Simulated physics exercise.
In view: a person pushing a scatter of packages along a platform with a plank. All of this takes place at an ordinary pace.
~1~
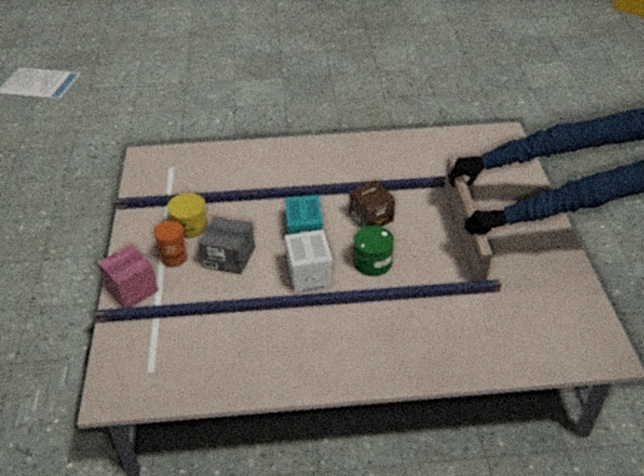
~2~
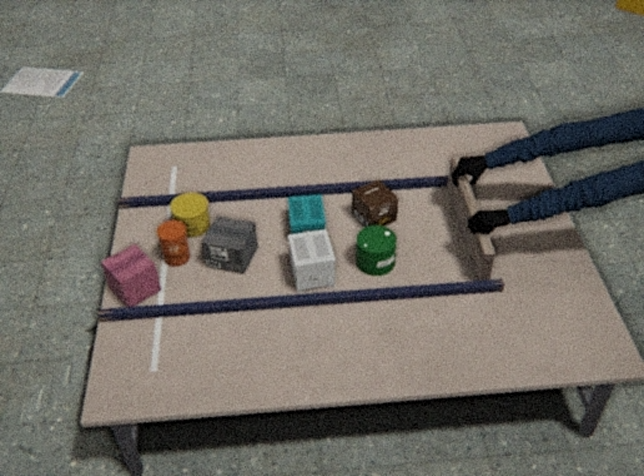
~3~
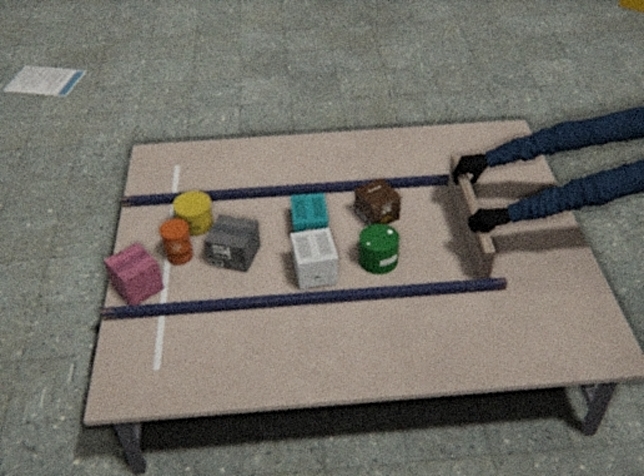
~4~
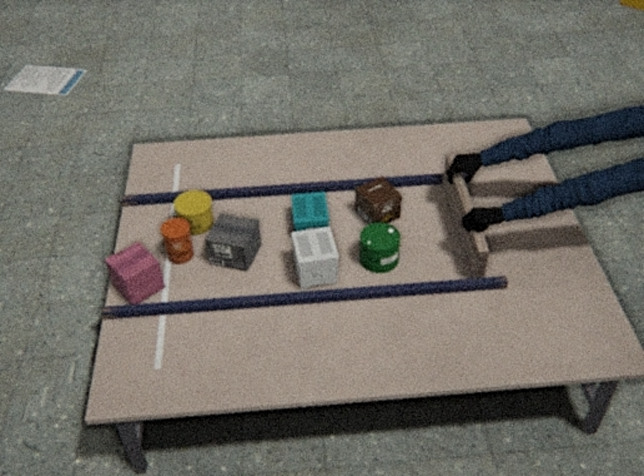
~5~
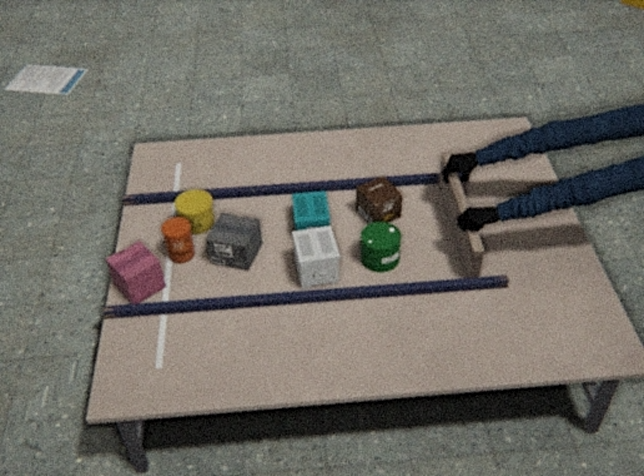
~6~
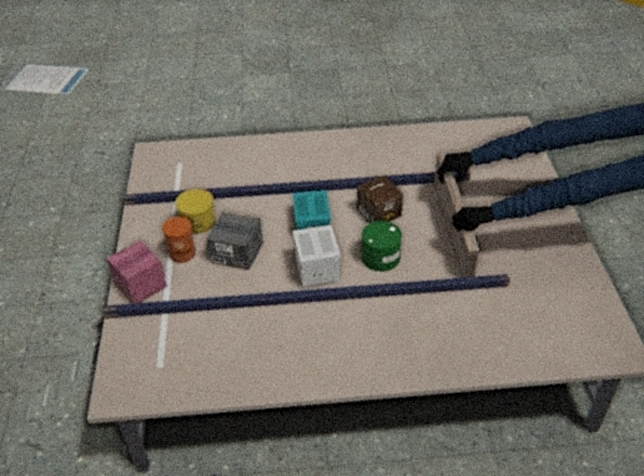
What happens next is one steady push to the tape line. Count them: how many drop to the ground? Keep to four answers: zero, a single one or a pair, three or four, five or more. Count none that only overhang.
The answer is three or four.
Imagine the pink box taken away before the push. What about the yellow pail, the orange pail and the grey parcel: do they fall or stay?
Outcome: Yellow pail ends up off; orange pail ends up off; grey parcel ends up off.
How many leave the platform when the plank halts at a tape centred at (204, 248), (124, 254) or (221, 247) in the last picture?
Counts per try, in order: 1 / 8 / 0.
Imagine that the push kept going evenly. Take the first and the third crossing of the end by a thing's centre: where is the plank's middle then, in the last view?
For the first, roughly (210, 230); for the next, roughly (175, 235).
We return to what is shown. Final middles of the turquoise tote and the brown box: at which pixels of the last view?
You'll see the turquoise tote at (121, 225), with the brown box at (155, 214).
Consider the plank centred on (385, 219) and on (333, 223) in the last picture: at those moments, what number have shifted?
At first I count 2, and then 4.
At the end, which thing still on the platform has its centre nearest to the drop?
The turquoise tote.
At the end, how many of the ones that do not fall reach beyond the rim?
The count is 1.
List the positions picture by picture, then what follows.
In the first frame, pink box (129, 277); orange pail (171, 245); yellow pail (188, 216); plank (466, 218); tape (163, 255).
In the second frame, orange pail (174, 244); grey parcel (230, 244).
In the third frame, yellow pail (194, 214); plank (469, 216).
In the fourth frame, pink box (136, 274); white tote (315, 258).
In the fifth frame, orange pail (179, 241); turquoise tote (311, 215).
In the sixth frame, pink box (137, 273); orange pail (180, 240); yellow pail (196, 212); plank (455, 214); tape (171, 251).
A little later, none off yet; pink box at rest near (137, 273); orange pail at rest near (180, 240); yellow pail at rest near (196, 212).
Next, none off yet; pink box shifted a little near (127, 276); orange pail shifted well along near (128, 241); yellow pail shifted about its own width near (138, 216).
When it is over, the number that fall off is three or four; down, grey parcel, yellow pail, orange pail and pink box.
